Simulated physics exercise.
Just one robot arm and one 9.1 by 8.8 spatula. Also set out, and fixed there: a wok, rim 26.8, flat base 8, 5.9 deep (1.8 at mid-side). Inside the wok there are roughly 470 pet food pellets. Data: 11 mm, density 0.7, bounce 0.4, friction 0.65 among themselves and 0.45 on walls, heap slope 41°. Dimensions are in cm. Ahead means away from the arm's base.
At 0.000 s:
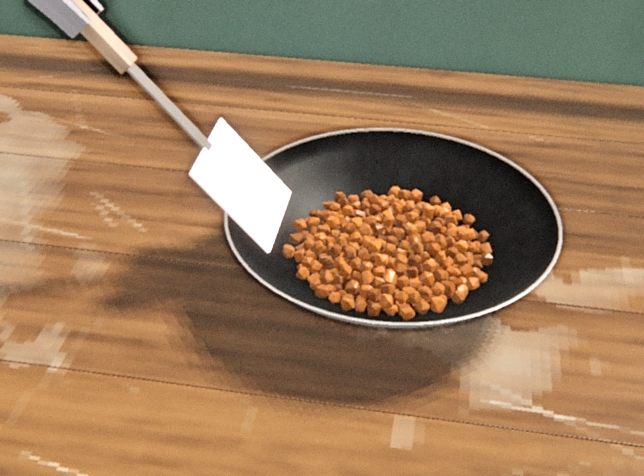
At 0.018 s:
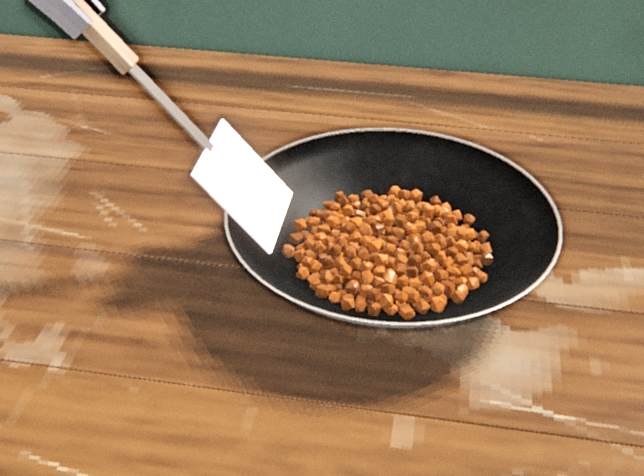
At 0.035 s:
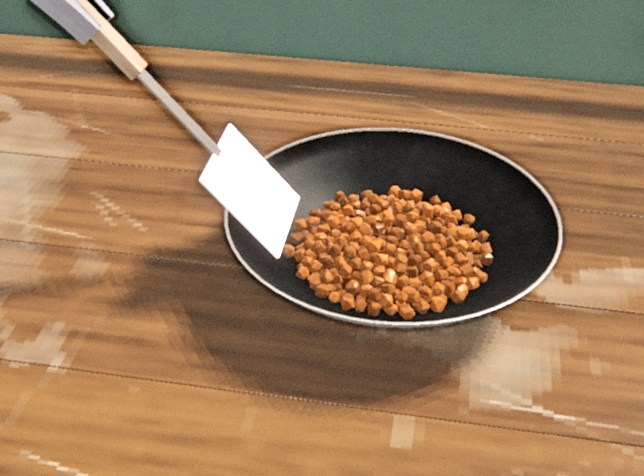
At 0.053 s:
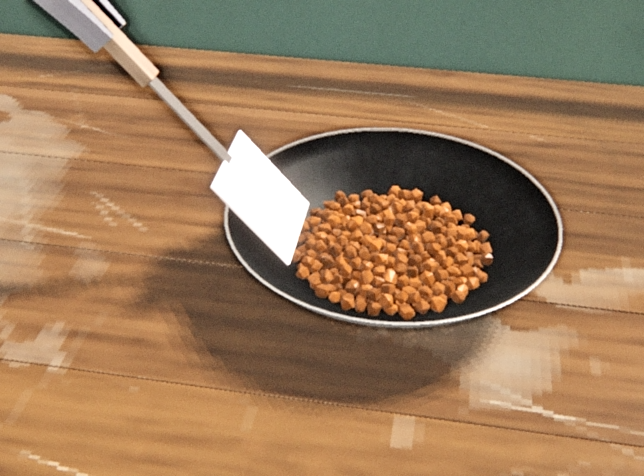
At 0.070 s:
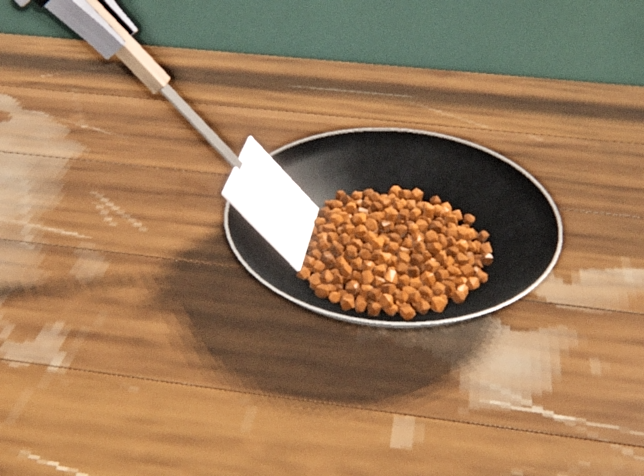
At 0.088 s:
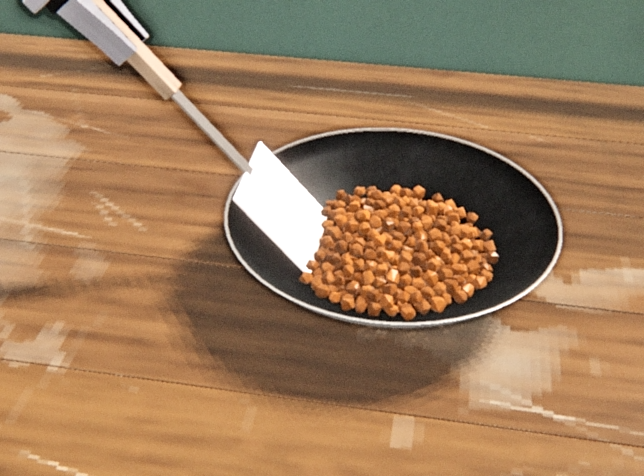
On a worn wooden surface, a robot arm slid a flat white spatula down and to the right into a black pan of orange-brown pellets, nudging the near edge of the pile slightly.
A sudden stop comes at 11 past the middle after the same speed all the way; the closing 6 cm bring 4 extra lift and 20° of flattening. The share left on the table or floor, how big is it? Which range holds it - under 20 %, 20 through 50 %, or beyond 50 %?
The range 20 through 50 % holds it.
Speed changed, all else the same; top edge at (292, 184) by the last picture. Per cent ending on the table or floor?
Near 60 in a hundred.
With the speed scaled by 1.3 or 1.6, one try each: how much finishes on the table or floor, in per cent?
45 and 55 %.
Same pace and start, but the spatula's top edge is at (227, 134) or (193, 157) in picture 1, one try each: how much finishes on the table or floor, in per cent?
About 50 and 40 per cent.
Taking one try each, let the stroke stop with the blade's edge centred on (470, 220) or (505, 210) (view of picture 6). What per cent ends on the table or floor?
I'd say roughly 0 per cent, then roughly 20 per cent.
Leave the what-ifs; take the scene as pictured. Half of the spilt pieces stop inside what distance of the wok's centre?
Roughly 22 cm from the middle.
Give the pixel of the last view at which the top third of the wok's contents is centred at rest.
Pixel position: Approx. (491, 239).
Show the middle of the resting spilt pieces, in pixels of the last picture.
Roughly (636, 297).
After 0.22 s, sloping 49°, highest piece 8 above the table; 471 in the wok, 1 on the blade or in flight.
After 0.35 s, sloping 43°, highest piece 9 above the table; 443 in the wok, 1 on the table or floor, 28 on the blade or in flight.
After 0.62 s, sloping 29°, highest piece 7 above the table; 291 in the wok, 171 on the table or floor, 10 on the blade or in flight.
After 1.67 s, sloping 29°, highest piece 7 above the table; 291 in the wok, 181 on the table or floor.
At rest, 291 in the wok, 181 on the table or floor. That is 38 % on the table or floor.
